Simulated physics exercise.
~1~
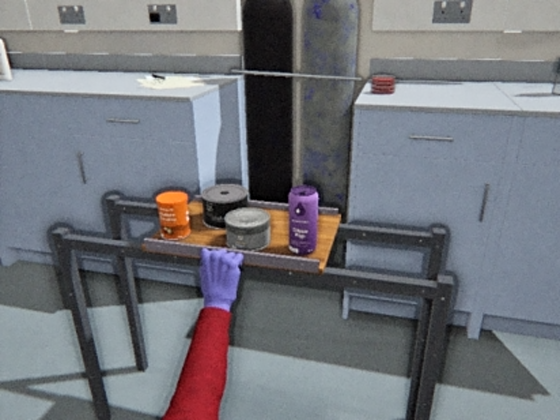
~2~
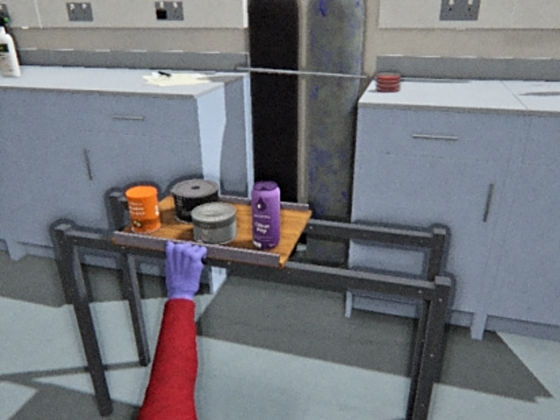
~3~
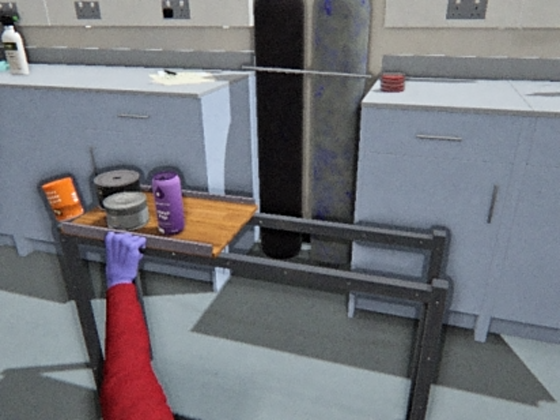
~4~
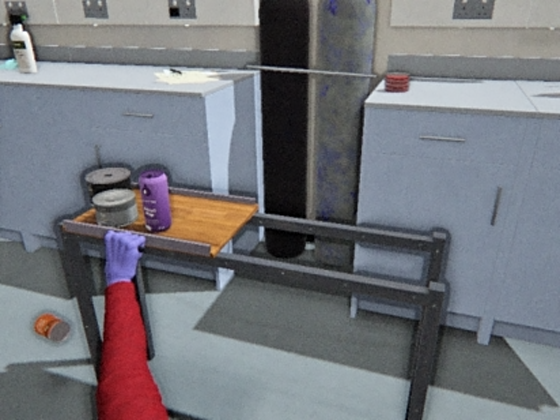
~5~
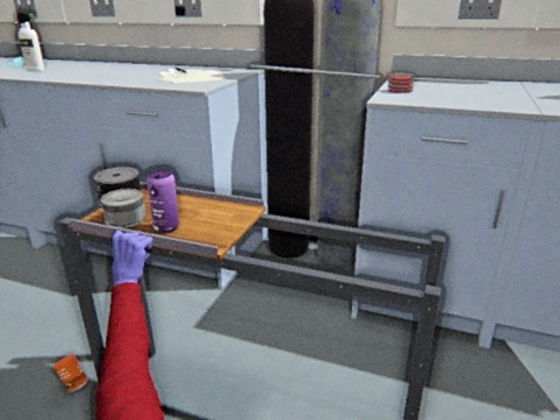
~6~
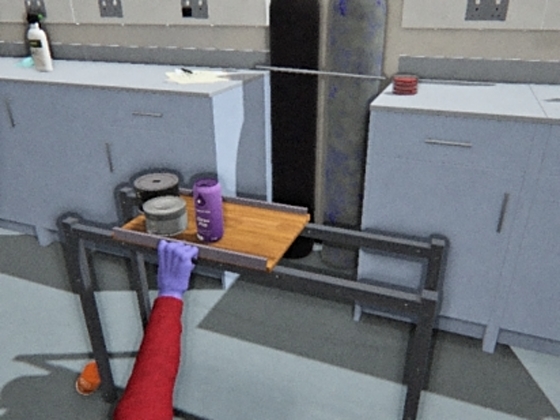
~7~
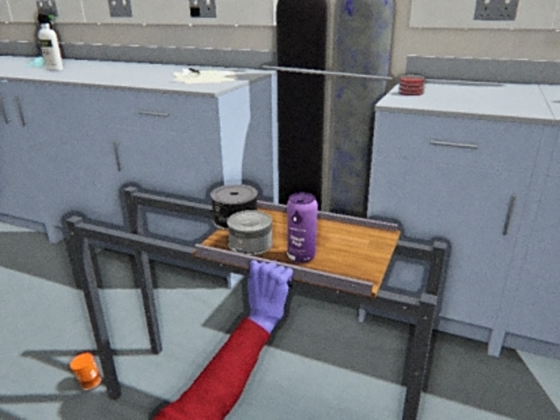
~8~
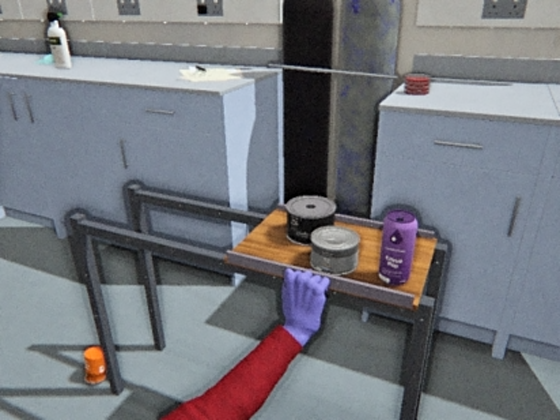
An orange tin toppled off the left end of a wooden tray and landed on the floor as a purple-gloved hand moved the tray left, then right along its frame, ending with the black tub, grey tub and purple can still aboard.
